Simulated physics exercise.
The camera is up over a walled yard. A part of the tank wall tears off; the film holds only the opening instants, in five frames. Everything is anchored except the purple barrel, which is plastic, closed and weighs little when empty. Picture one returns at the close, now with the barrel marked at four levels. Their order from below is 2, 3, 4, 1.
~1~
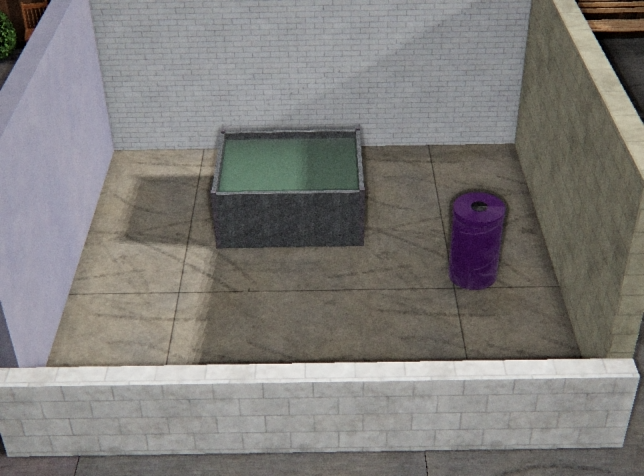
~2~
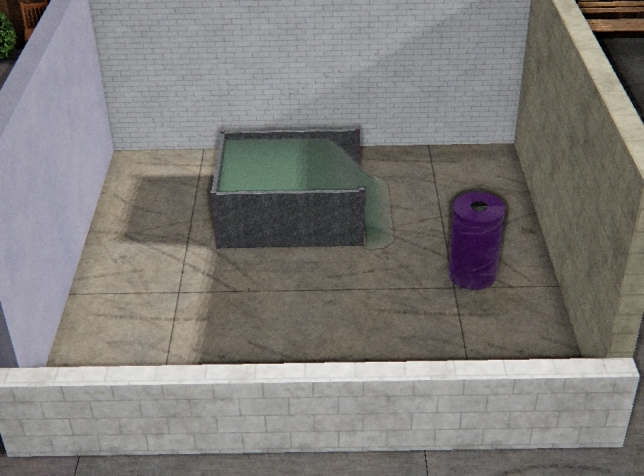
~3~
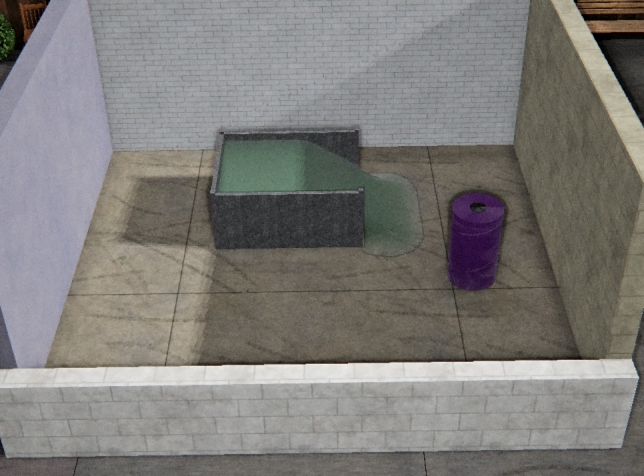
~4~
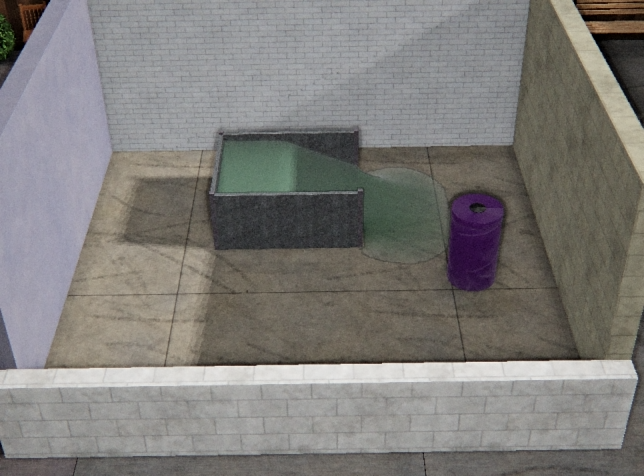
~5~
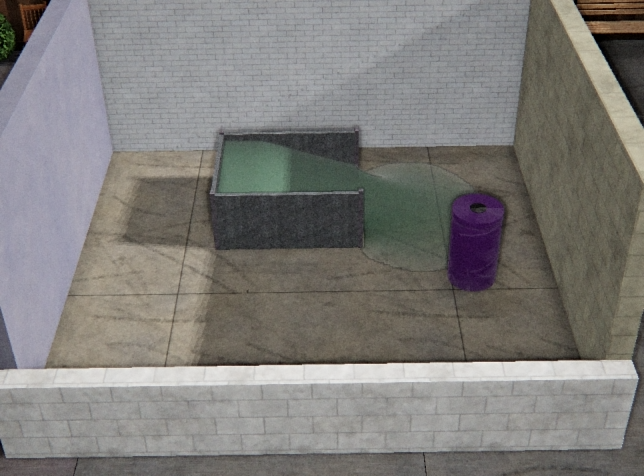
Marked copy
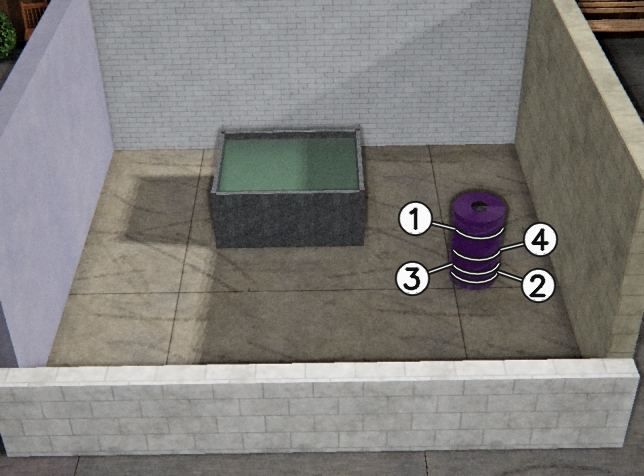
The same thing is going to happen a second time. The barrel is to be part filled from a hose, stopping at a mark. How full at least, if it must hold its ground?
Take 3.
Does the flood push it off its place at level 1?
No, not at all.
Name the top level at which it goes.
It is 2.
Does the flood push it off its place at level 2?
Yes.
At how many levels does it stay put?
Three.
On the marked copy, 1 at (481, 238); 2 at (477, 282); 3 at (477, 273); 4 at (479, 260); from the bottom up 2, 3, 4, 1.
With 1, it does not move.
With 2, it is pushed about twice its own width away.
With 3, it does not move.
With 4, it does not move.
